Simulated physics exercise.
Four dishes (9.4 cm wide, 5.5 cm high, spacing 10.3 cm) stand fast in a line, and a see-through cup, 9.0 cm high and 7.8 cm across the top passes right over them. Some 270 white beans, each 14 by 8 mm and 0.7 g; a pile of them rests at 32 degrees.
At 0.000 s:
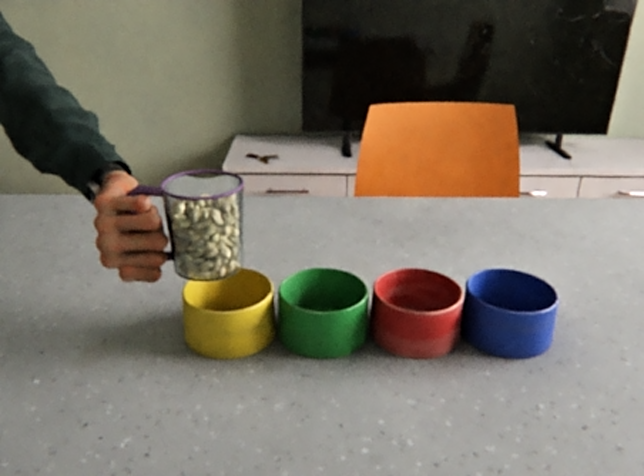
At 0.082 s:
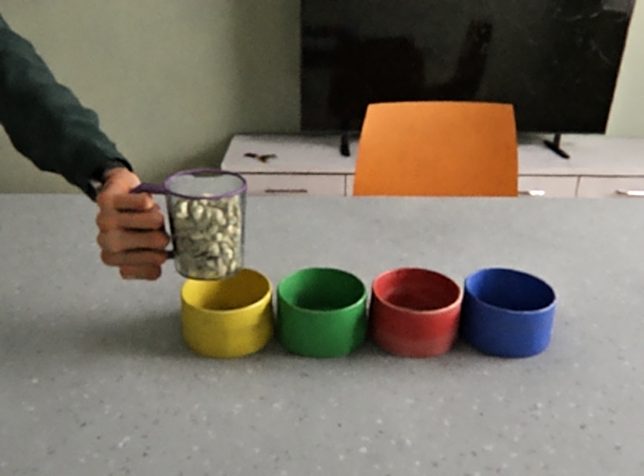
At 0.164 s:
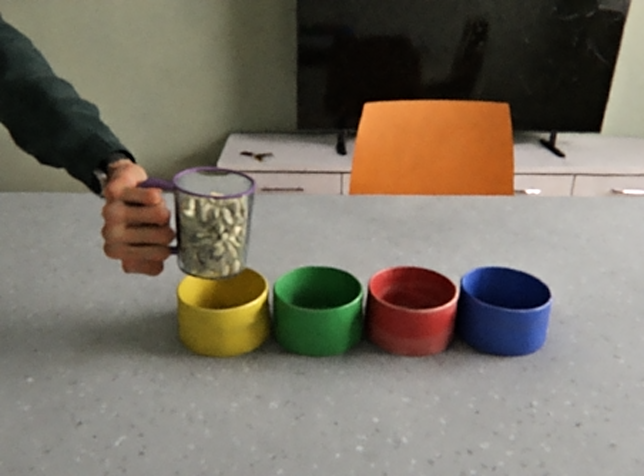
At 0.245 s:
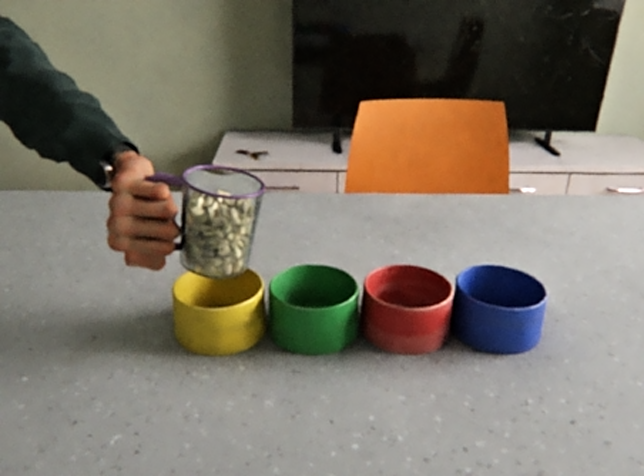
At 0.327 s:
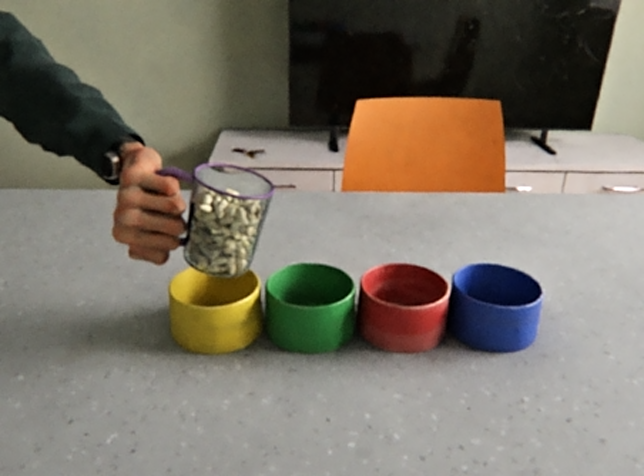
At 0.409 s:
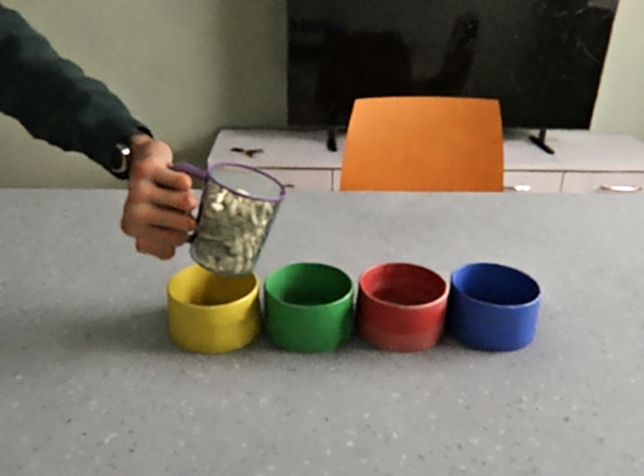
A hand moves a clear cup of white beans slightly right, tilting it above a yellow dish.
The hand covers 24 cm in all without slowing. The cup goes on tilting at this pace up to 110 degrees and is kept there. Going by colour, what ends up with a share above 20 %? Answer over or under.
Red: Under, blue: Over, green: Under, yellow: Under, counter: Under.
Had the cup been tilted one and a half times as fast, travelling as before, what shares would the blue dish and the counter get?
Blue 30, counter 10.
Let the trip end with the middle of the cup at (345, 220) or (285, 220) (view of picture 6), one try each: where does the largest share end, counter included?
The winner: Red; green.
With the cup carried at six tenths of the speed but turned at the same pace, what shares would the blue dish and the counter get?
Then: Blue 0; counter 10.
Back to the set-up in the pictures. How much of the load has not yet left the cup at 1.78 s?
Roughly 95 per cent.
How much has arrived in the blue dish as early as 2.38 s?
About 65 per cent by then.
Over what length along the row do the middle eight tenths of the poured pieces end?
About 6 cm.
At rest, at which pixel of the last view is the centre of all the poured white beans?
Around (483, 305).
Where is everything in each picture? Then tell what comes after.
The first frame shows cup at (206, 226), tilt 0 degrees, lip at (242, 184), moved 0.0 cm; middle of the pieces at (206, 231); yellow dish at (228, 289); green dish at (323, 289); red dish at (418, 290); blue dish at (512, 290).
The second frame shows cup at (208, 225), tilt 1 degrees, lip at (246, 185), moved 0.4 cm; middle of the pieces at (208, 230).
The third frame shows cup at (213, 224), tilt 5 degrees, lip at (255, 186), moved 1.3 cm; middle of the pieces at (213, 229).
The fourth frame shows cup at (219, 222), tilt 10 degrees, lip at (264, 188), moved 2.3 cm; middle of the pieces at (218, 227).
The fifth frame shows cup at (226, 221), tilt 14 degrees, lip at (273, 190), moved 3.4 cm; middle of the pieces at (224, 225).
The sixth frame shows cup at (234, 220), tilt 18 degrees, lip at (285, 193), moved 4.4 cm; middle of the pieces at (232, 225); yellow dish at (213, 284); green dish at (309, 284); red dish at (403, 284); blue dish at (496, 284). Its pace works out near 50 degrees a second; the hand travels 13 cm a second.
Then, at 1.23 s, tilt 61 degrees; cup holds 100 %.
After 1.78 s, tilt 90 degrees; cup holds 95 %.
After 2.38 s, tilt 110 degrees; cup holds 30 %, blue 65 %.
At rest (3.6 s), red 0 %, blue 95 %, green 0 %, yellow 0 %, counter 5 %.
